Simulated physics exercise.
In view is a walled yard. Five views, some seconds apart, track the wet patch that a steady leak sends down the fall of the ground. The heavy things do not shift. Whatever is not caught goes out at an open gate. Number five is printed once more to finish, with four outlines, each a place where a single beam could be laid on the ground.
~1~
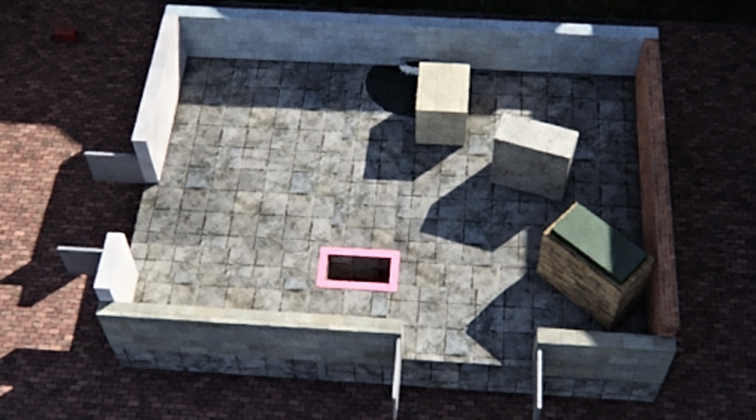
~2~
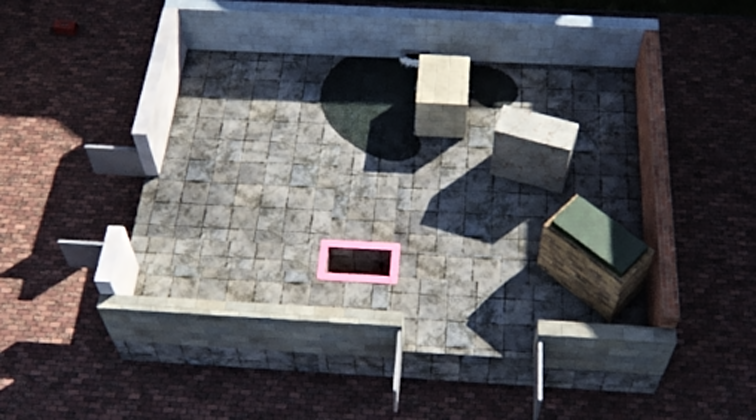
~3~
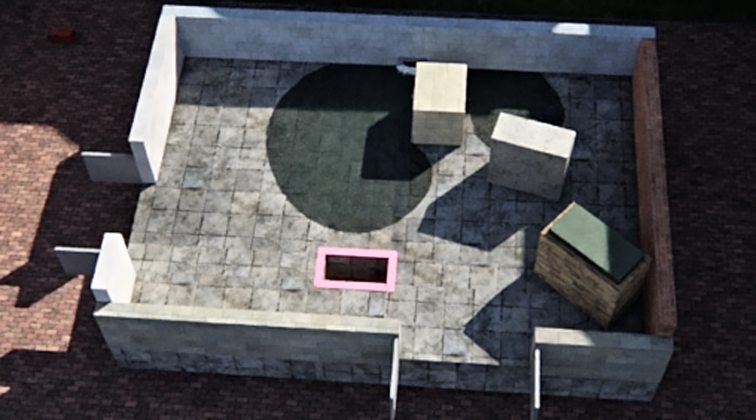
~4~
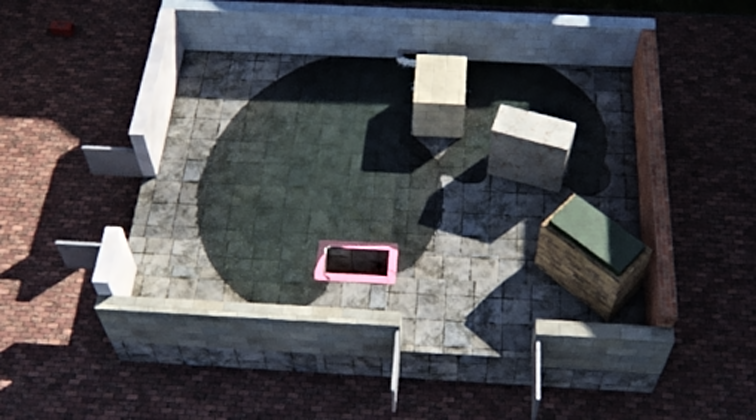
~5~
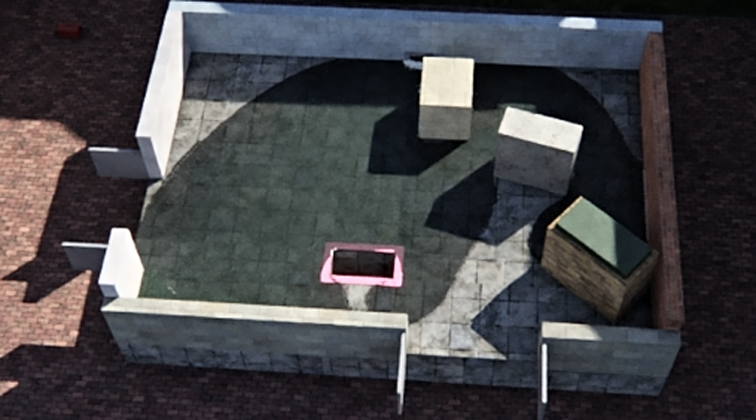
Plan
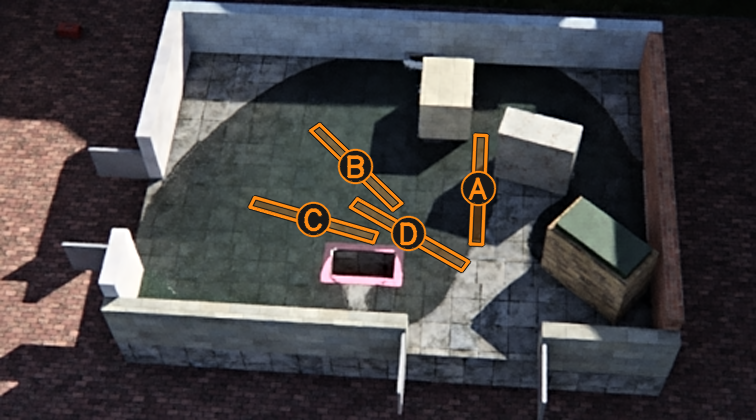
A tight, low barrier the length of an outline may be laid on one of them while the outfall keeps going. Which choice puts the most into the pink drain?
A works best here.
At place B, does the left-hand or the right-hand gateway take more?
The right gate.
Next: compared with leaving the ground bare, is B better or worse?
Place B is worse.
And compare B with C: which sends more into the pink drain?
The answer is C.
On the marked copy, A from (476, 244) to (480, 135); B from (315, 127) to (397, 206); C from (252, 202) to (375, 237); D from (353, 203) to (465, 266).
Choosing A, about 31 % of the stream goes into the pink drain, about 68 % out by the gates.
Choosing B, about 14 % of the stream goes into the pink drain, about 85 % out by the gates.
Choosing C, about 18 % of the stream goes into the pink drain, about 81 % out by the gates.
Choosing D, about 15 % of the stream goes into the pink drain, about 85 % out by the gates.
